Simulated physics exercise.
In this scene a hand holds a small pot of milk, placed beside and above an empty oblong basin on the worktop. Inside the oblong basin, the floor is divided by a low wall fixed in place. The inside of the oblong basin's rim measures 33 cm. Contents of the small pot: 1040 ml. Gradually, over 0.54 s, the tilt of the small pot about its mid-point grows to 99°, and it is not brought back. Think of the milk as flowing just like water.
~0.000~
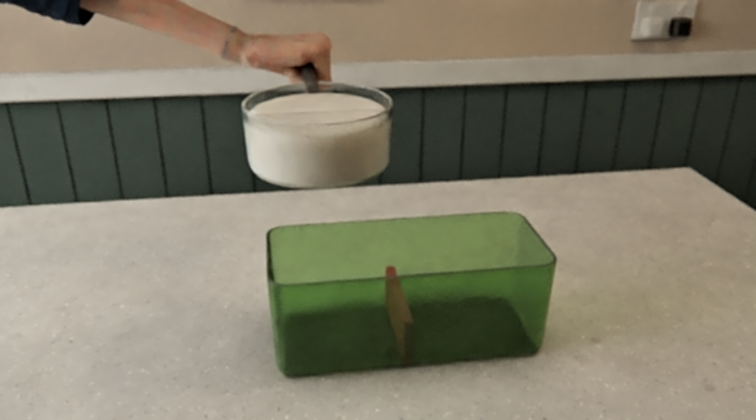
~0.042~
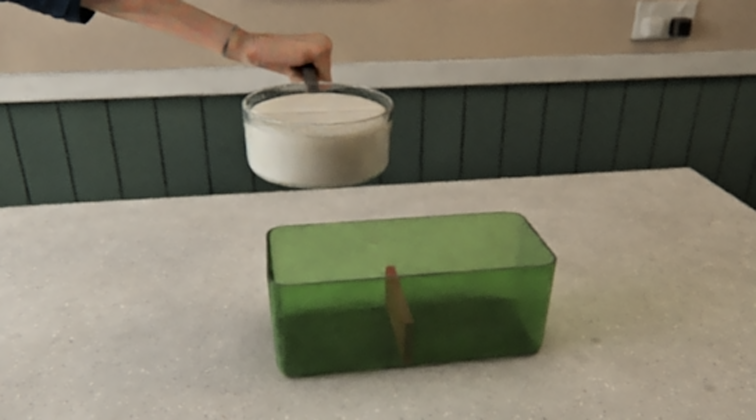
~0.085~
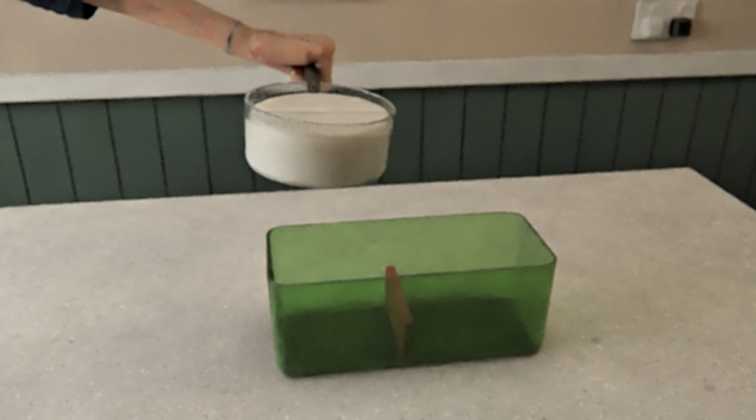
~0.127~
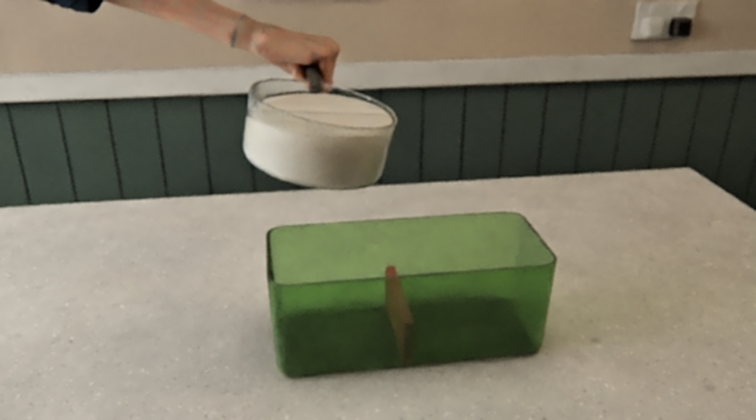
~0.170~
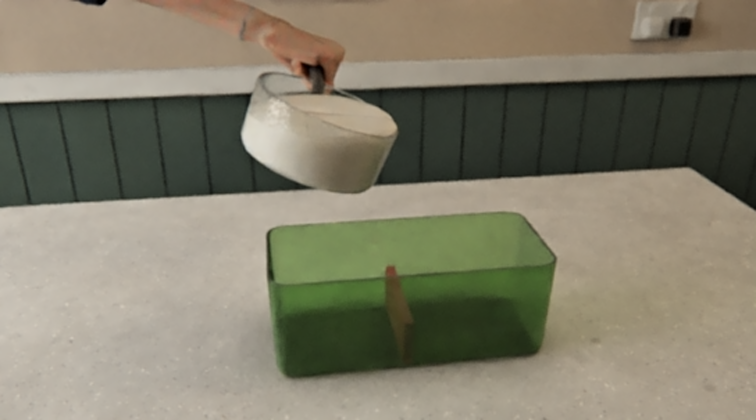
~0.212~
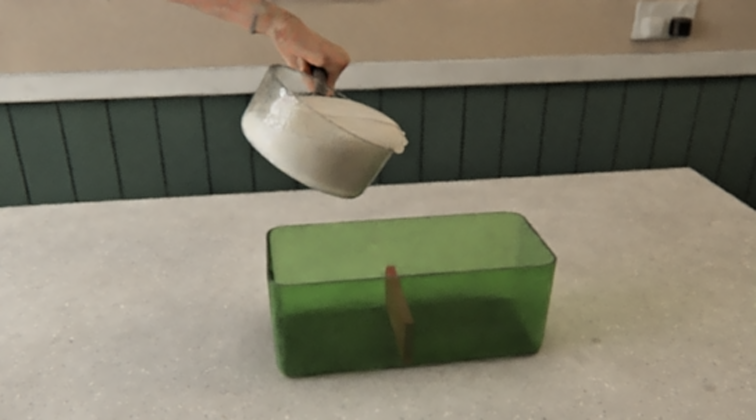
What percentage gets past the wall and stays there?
About 72 per cent.
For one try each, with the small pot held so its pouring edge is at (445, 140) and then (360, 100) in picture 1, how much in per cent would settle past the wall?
It comes to 80 per cent, and then 55 per cent.
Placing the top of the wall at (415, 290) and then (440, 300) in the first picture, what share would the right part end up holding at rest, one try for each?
50 in a hundred, followed by 35 in a hundred.
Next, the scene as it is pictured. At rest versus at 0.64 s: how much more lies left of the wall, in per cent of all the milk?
Around 14 in a hundred.
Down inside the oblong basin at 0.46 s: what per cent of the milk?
30 %, give or take.
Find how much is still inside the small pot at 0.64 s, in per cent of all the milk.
Close to 6 percent of the whole amount.
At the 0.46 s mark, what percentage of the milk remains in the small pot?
At that time about 22 in a hundred parts are still held.
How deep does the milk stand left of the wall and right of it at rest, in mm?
I'd expect close to 12 mm on the left and close to 34 mm on the right.
By 0.46 s the tilt is 94° and 23 per cent is still to pour, 0 is left of the wall and 29 right of it.
By 0.64 s the tilt is 99° and 6 per cent is still to pour, 10 is left of the wall and 74 right of it.
By 0.83 s the tilt is 99° and 1 per cent is still to pour, 18 is left of the wall and 68 right of it.
By 1.04 s the tilt is 99° and 0 per cent is still to pour, 21 is left of the wall and 73 right of it.
At rest 23 per cent lies left of the wall, 72 right of it and 4 outside.
